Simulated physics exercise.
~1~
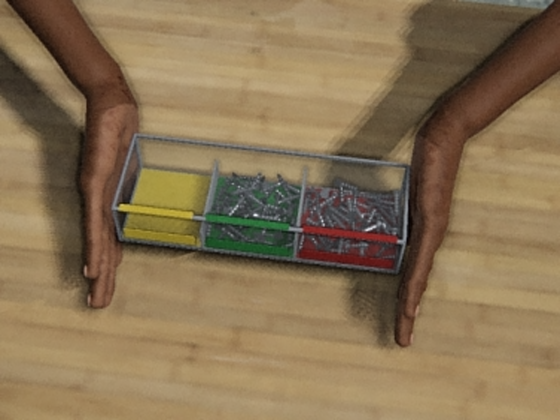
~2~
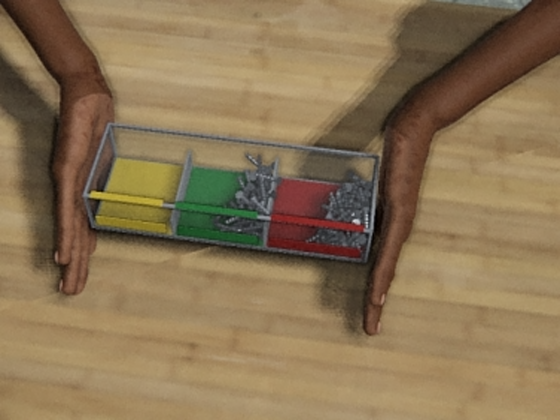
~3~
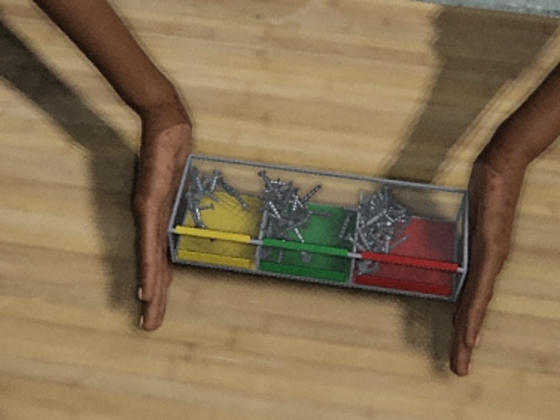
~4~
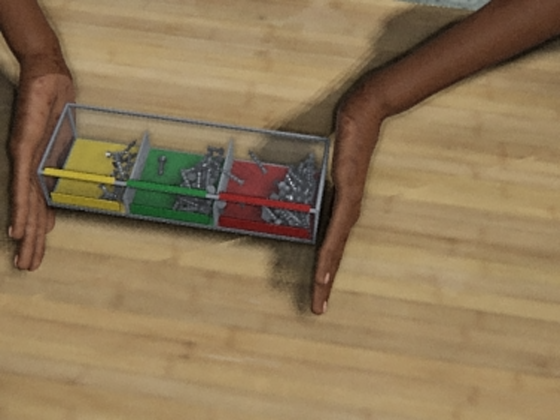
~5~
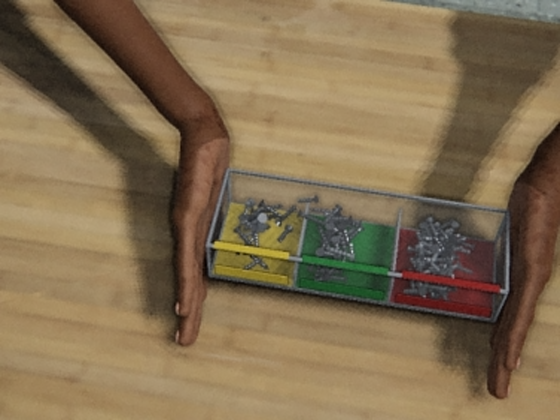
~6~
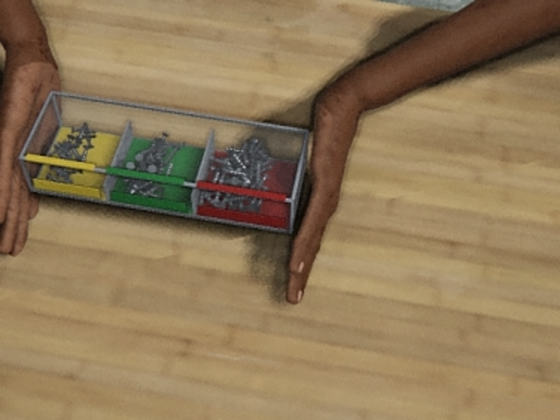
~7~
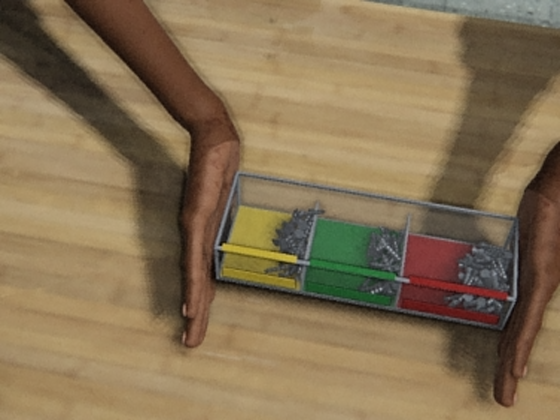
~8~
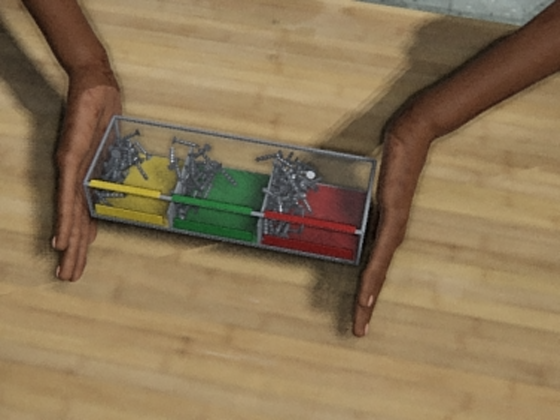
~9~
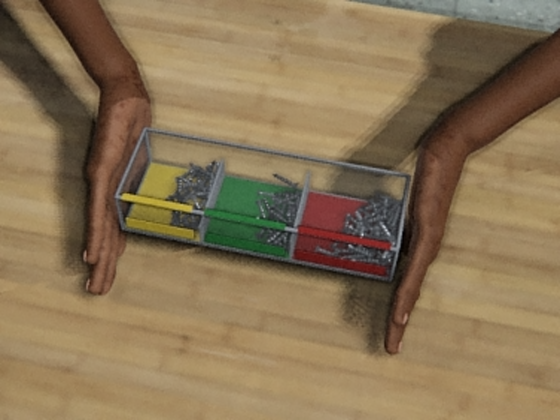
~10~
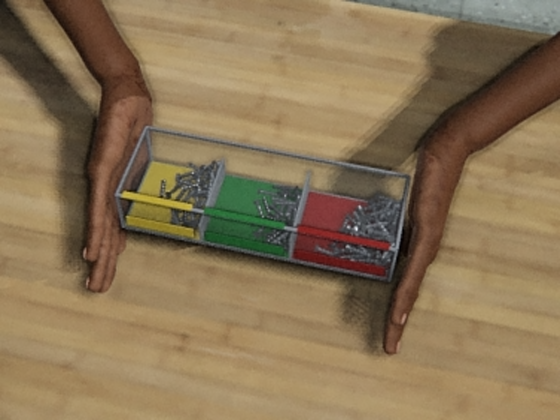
Two hands shake a clear divided box sideways, scattering screws across all three coloured compartments.
